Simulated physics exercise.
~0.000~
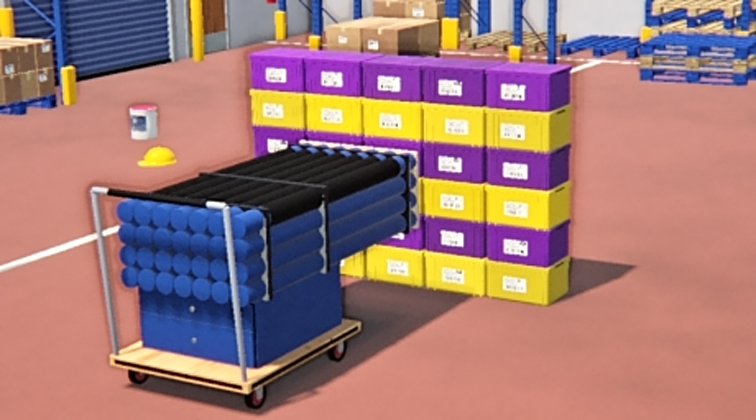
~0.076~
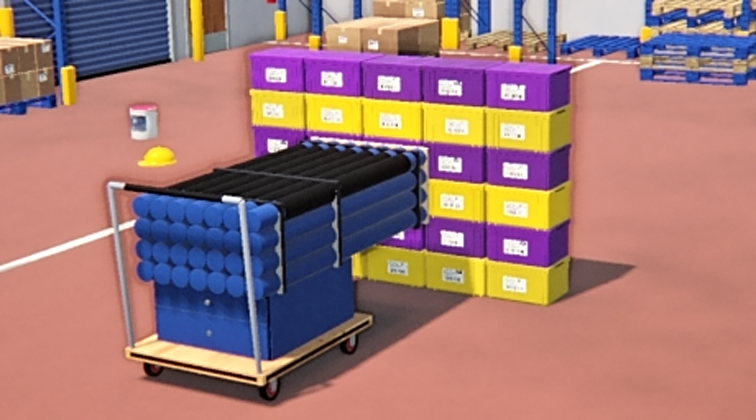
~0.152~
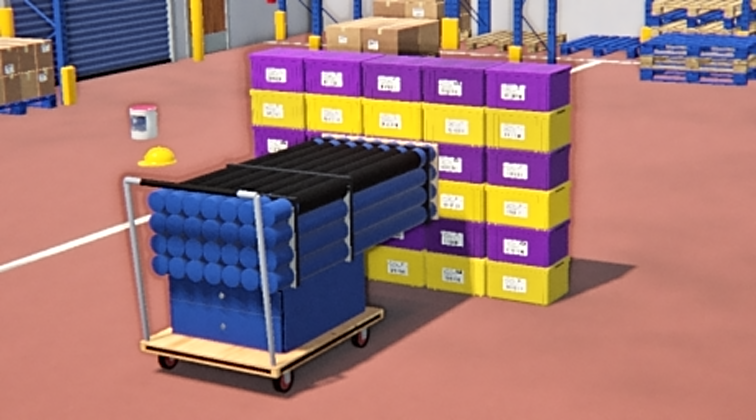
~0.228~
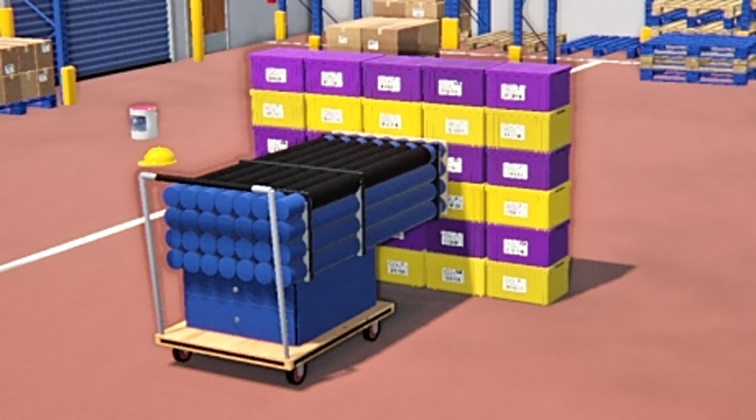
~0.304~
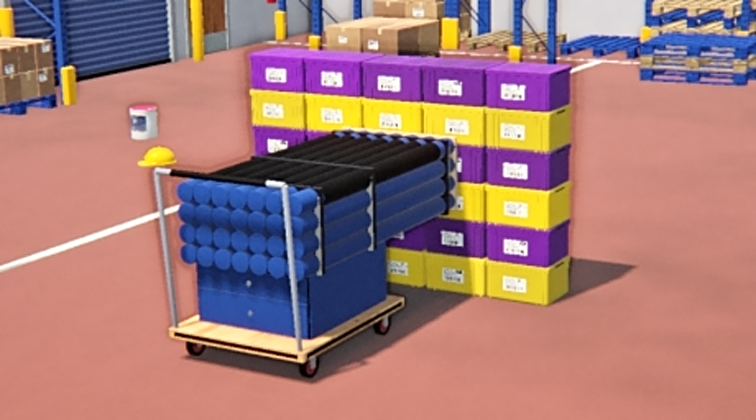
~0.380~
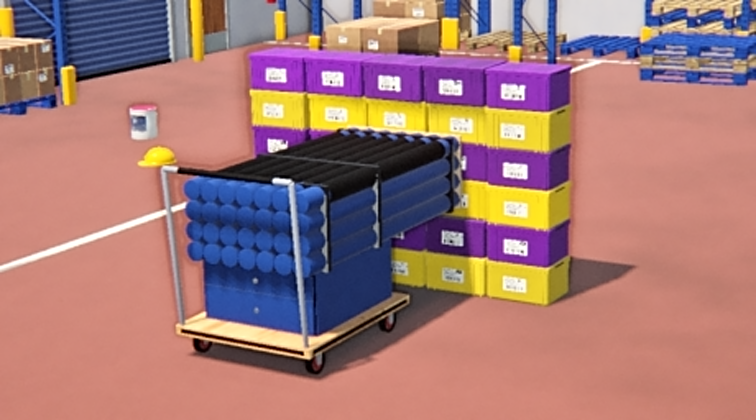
In a warehouse, a platform trolley loaded with a strapped bundle of blue pipes rolled rightward toward a wall of purple and yellow totes, and the load's end pushed slightly into it.
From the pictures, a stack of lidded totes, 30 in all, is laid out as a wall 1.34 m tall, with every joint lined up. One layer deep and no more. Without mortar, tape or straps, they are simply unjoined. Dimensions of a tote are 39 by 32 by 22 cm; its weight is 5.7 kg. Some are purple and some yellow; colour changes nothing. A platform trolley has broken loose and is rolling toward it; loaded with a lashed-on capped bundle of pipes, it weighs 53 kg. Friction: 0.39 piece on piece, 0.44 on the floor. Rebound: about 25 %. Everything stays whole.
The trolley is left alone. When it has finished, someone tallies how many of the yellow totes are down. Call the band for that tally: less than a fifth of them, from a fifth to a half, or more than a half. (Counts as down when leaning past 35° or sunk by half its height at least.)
The tally is less than a fifth of them.
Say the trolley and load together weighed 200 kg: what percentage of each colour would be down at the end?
The split would be yellow 40, then purple 50 per cent.
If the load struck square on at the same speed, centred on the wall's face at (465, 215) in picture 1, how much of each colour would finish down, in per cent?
Yellow 0%, purple 0%.
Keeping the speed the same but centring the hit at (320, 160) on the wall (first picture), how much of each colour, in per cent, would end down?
The yellow ones would be 0 per cent down and the purple ones 0 per cent.
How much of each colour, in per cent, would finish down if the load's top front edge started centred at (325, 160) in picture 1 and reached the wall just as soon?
Result - yellow: 40%; purple: 40%.
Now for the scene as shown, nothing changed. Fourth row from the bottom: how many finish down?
0, all told.
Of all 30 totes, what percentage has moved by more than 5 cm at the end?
35 in a hundred end up shifted.
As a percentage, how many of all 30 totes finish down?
It works out at roughly 0 per cent.
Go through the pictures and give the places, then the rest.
In the first picture (pixels give the middle of a visible side), load (413, 177) 47 cm short of the wall; top yellow tote (517, 131); top purple tote (391, 83); none has stirred.
In the second picture, load (423, 173) 36 cm short of the wall; top yellow tote (517, 131).
In the third picture, load (433, 169) 24 cm short of the wall; top yellow tote (517, 131).
In the fourth picture, load (443, 165) 13 cm short of the wall; top yellow tote (517, 131).
In the fifth picture, load (452, 161) 14 mm short of the wall; top yellow tote (517, 131).
In the sixth picture, load (457, 159) 42 mm into the wall's line; top yellow tote (517, 131); top purple tote (391, 82); movement in 9 of them.
After 0.46 s, load 8 cm past the wall's line, still rolling; none of the 15 yellow totes down (0 of 30 in all colours); top yellow tote unmoved; top purple tote 35 mm from its place.
After 0.74 s, load 11 cm past the wall's line, stopped; none of the 15 yellow totes down (0 of 30 in all colours); top yellow tote unmoved; top purple tote 5° from how it stood.
After 1.48 s, load 54 mm past the wall's line, still rolling; none of the 15 yellow totes down (0 of 30 in all colours); top yellow tote unmoved.
In the end (2.4 s), load 3 mm past the wall's line, stopped; none of the 15 yellow totes down (0 of 30 in all colours); top yellow tote unmoved; top purple tote unmoved. That is 0 per cent. From the last view, middles, top yellow tote near (529, 126), top purple tote near (404, 79).
